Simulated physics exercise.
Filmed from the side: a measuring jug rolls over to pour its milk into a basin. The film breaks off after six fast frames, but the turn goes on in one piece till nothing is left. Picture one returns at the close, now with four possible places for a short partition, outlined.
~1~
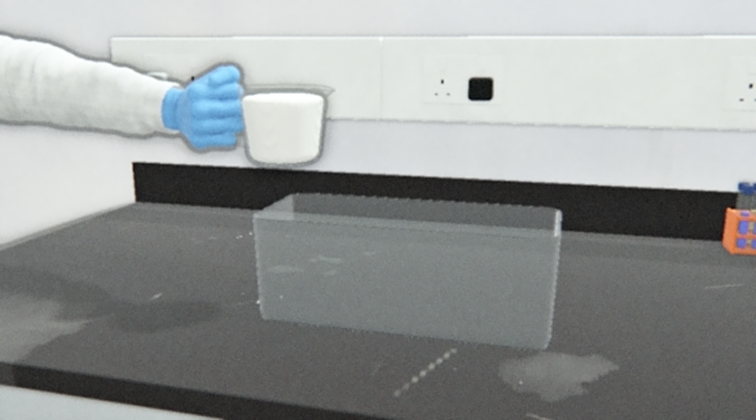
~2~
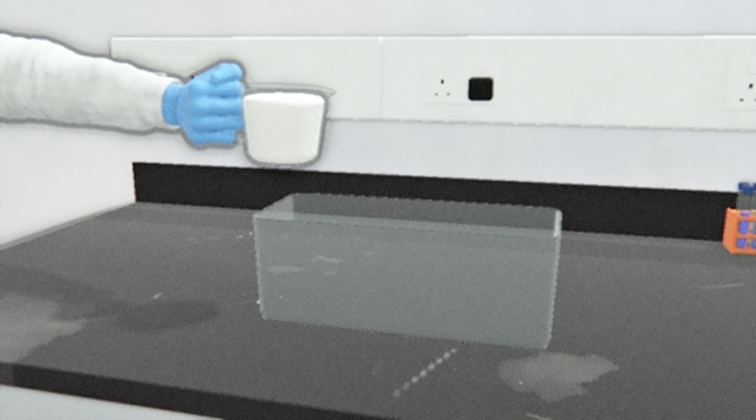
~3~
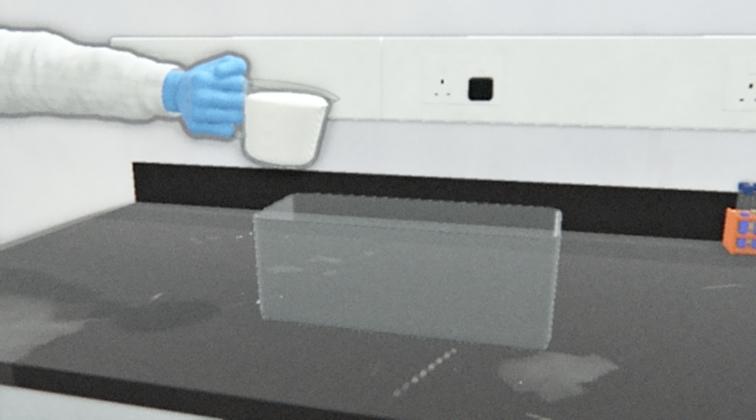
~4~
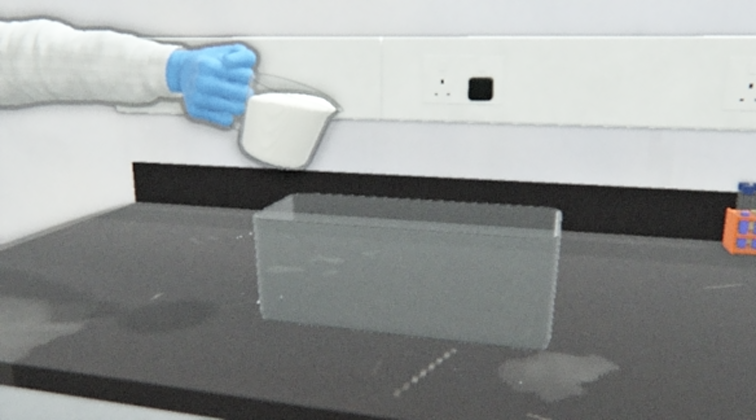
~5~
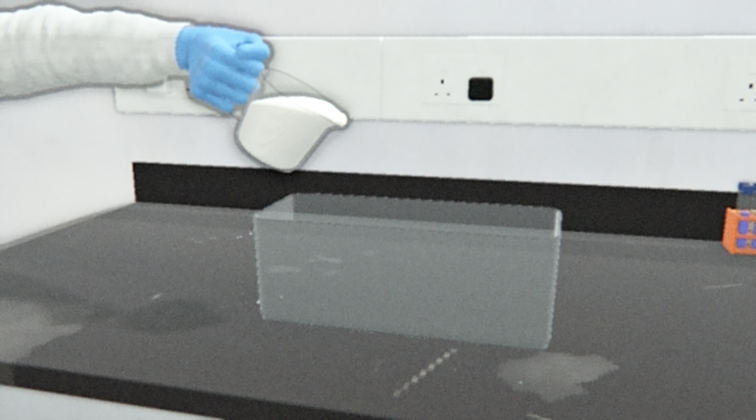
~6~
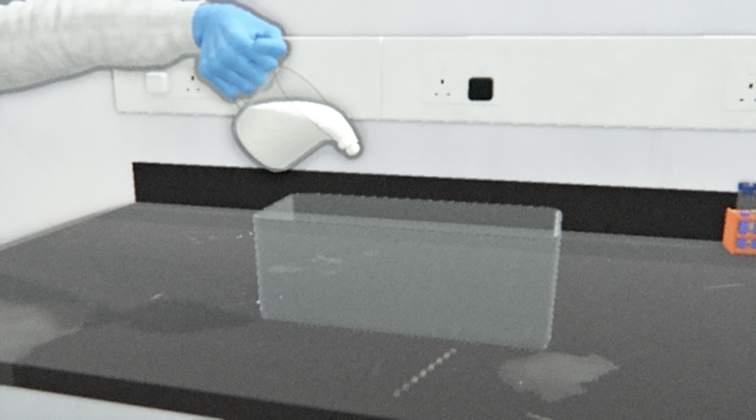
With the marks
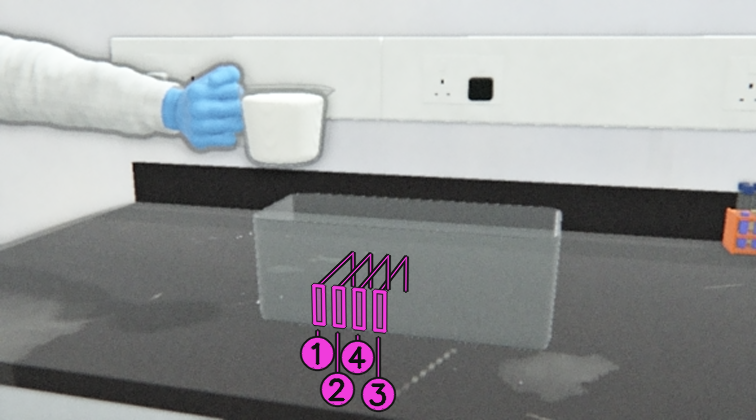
At first, a blue-gloved hand holds a clear measuring jug of white milk upright above the left side of an empty, transparent basin on a dark bench. The hand then rolls the jug over to the right, gradually at first and then more steeply, until milk slips over the lip.
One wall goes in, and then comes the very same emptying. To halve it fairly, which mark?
The best place is 4.
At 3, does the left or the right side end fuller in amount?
The left one.
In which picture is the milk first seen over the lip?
Picture 5.
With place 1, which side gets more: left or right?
The right one.
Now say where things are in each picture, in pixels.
The first picture shows upright, lip at (334, 90); basin from (262, 317) to (549, 349); nothing has left yet.
The second picture shows tipped about 2°, lip at (335, 92); nothing has left yet.
The third picture shows tipped about 9°, lip at (338, 99); nothing has left yet.
The fourth picture shows tipped about 20°, lip at (342, 111); nothing has left yet.
The fifth picture shows tipped about 33°, lip at (343, 126); milk is over the lip, down to (343, 126).
The sixth picture shows tipped about 47°, lip at (341, 142); milk is over the lip, down to (352, 151).
On the marked copy, 1 at (317, 331); 2 at (337, 333); 3 at (378, 338); 4 at (357, 335).
If 1 is chosen, about 3 % ends left of the wall and 96 % right of it.
If 2 is chosen, about 10 % ends left of the wall and 89 % right of it.
If 3 is chosen, about 92 % ends left of the wall and 7 % right of it.
If 4 is chosen, about 52 % ends left of the wall and 48 % right of it.
